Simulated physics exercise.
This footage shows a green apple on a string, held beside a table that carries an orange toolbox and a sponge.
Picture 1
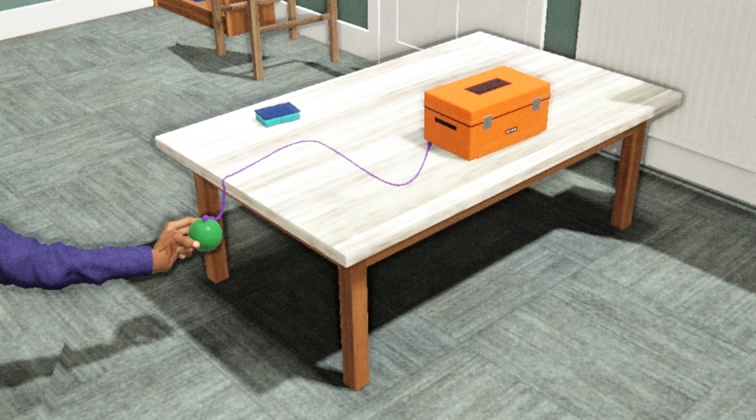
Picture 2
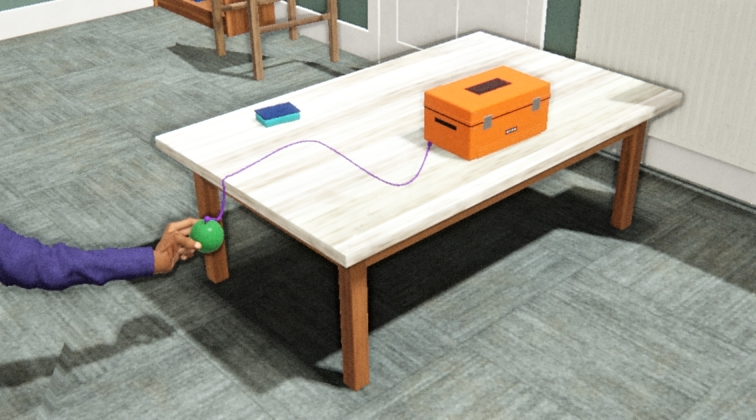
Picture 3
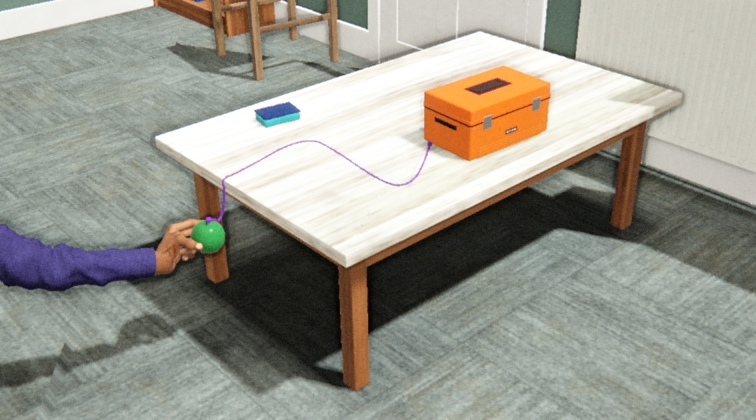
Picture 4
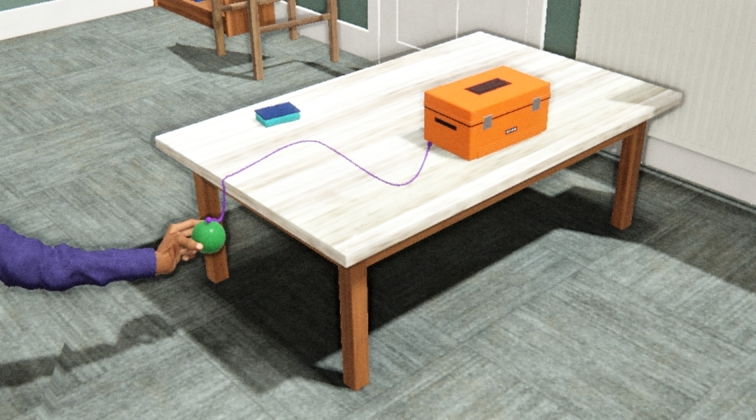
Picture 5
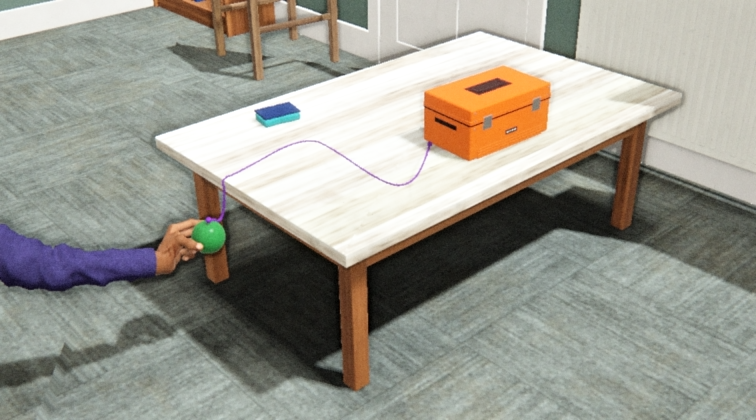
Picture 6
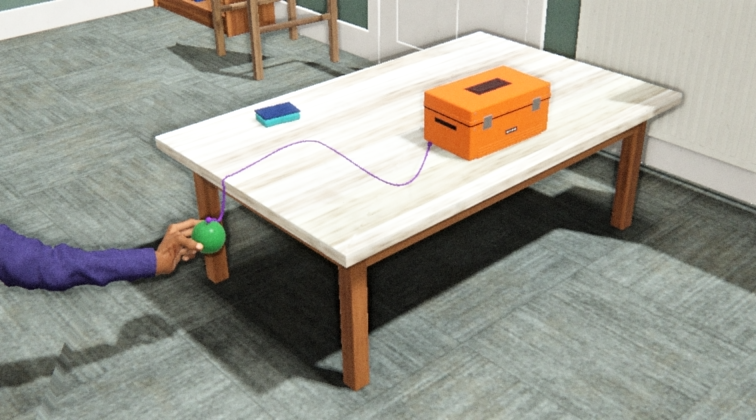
A hand in a purple sleeve reaches in from the left of a carpeted room, seen from slightly above, holding a small round green object beside a low table with a pale top and brown wooden legs. A slack purple string curves from it across the tabletop to an orange toolbox, with a blue and teal sponge farther left. The hand shifts very slightly right, while everything else and the camera stay still.
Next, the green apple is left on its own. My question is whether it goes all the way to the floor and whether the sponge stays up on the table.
Here is how it goes: The green apple falls the whole way; the sponge stays up.
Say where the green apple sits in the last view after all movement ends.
It comes to rest around (224, 332).
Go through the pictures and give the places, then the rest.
In the first picture, green apple (205, 235); orange toolbox (488, 86); sponge (277, 109).
In the second picture, green apple (207, 236).
In the third picture, green apple (208, 237).
In the fourth picture, green apple (208, 237); string through (394, 185) (330, 148).
In the fifth picture, green apple (208, 237); string through (394, 185) (330, 148).
In the sixth picture, green apple (208, 237); orange toolbox (488, 86); sponge (277, 109); string tied to the toolbox, with much slack.
Then, 0.54 s on from there, apple on the floor near (223, 332); toolbox in place; sponge in place.
In the end, apple on the floor near (224, 332); toolbox in place; sponge in place. The green apple lands on the floor and the sponge keeps its place.
